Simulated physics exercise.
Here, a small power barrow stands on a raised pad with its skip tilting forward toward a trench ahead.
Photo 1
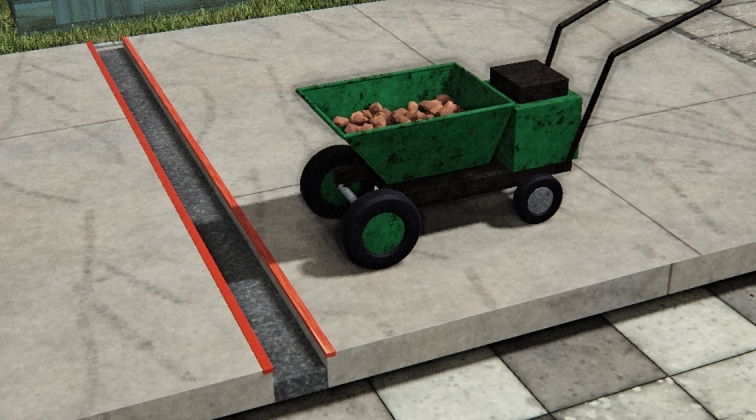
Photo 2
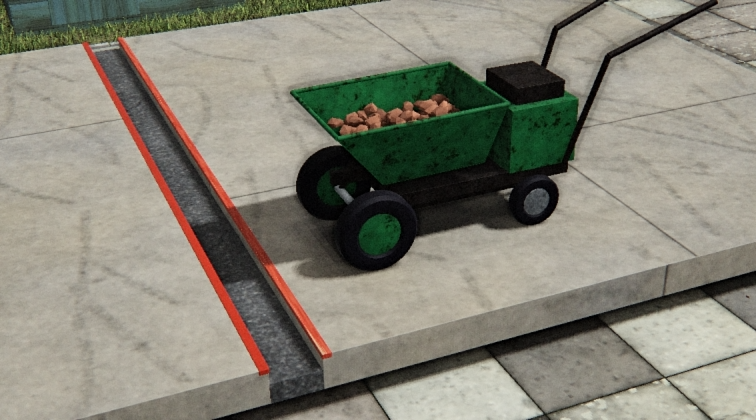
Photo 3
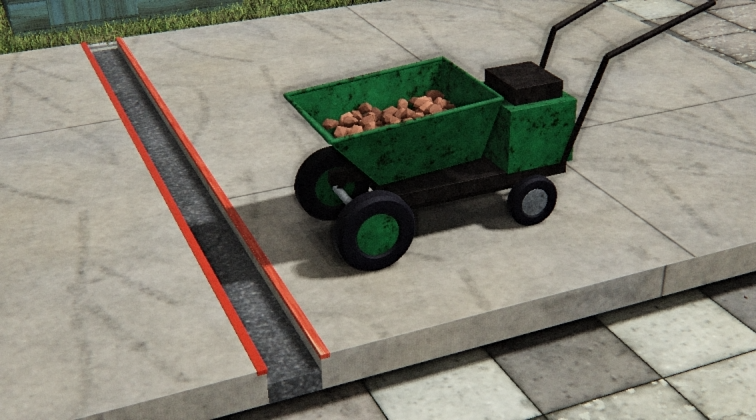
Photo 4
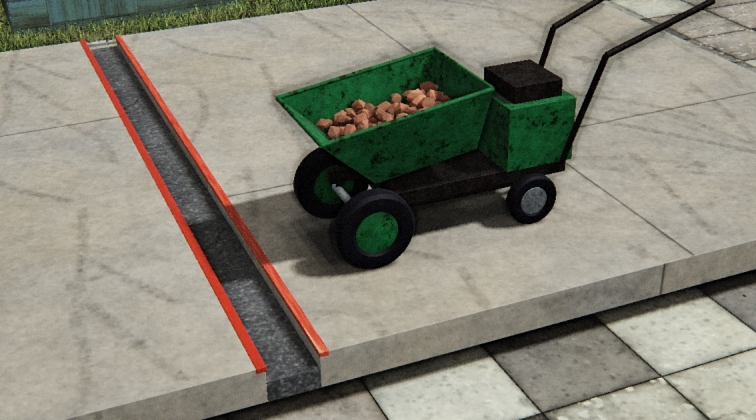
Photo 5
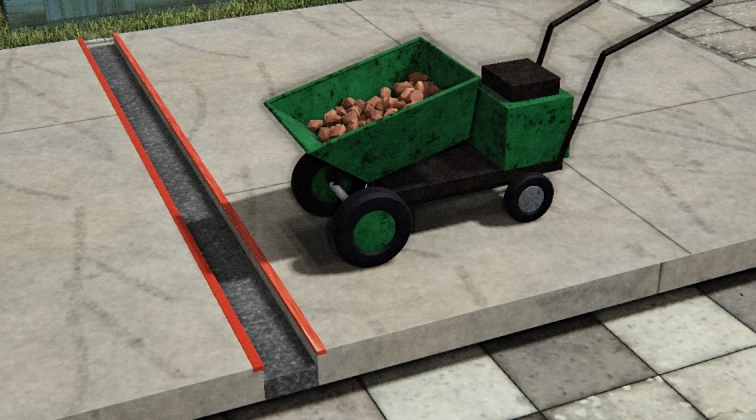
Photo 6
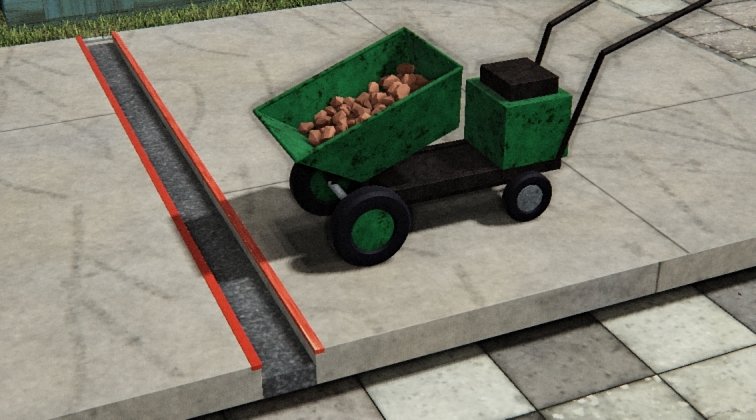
A raised concrete pad is seen from above at an angle, with grass along its far edge and grey and pale paving slabs below its near side. A green power barrow with black handles stands right of a narrow, red-edged trench, its skip holding reddish-brown lumps. The skip tilts steadily forward to the left, its rear rising away from the chassis, while the view shifts very slightly.
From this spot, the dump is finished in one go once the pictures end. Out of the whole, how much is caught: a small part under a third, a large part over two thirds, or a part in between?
Out of the whole, a part in between is caught.
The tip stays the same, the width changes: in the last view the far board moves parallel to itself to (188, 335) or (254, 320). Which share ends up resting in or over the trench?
100 %, give or take, and then 40 %.
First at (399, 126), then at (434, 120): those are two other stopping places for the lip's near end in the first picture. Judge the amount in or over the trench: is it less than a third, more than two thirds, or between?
Spot 1: The middle third. Spot 2: Less than a third.
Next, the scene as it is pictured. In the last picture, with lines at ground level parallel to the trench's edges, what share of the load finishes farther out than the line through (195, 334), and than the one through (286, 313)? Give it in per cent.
Estimate, first then second: 10 %, 90 %.
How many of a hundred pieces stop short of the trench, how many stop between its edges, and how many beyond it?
Approximate split: Short 0 percent, between 60 percent, beyond 35 percent.
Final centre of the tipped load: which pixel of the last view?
Near (215, 261), more or less.
Just after the last frame, skip tipped steeply; every one in the skip.
A moment on, skip tipped right over; the larger part in the skip; about a tenth in or heaped over the trench; about a tenth beyond it.
Further on, skip tipped right over; about a tenth in the skip; roughly half in or heaped over the trench; roughly a third beyond it.
When it is over, skip tipped right over; about a tenth in the skip; roughly half in or heaped over the trench; roughly a third beyond it.
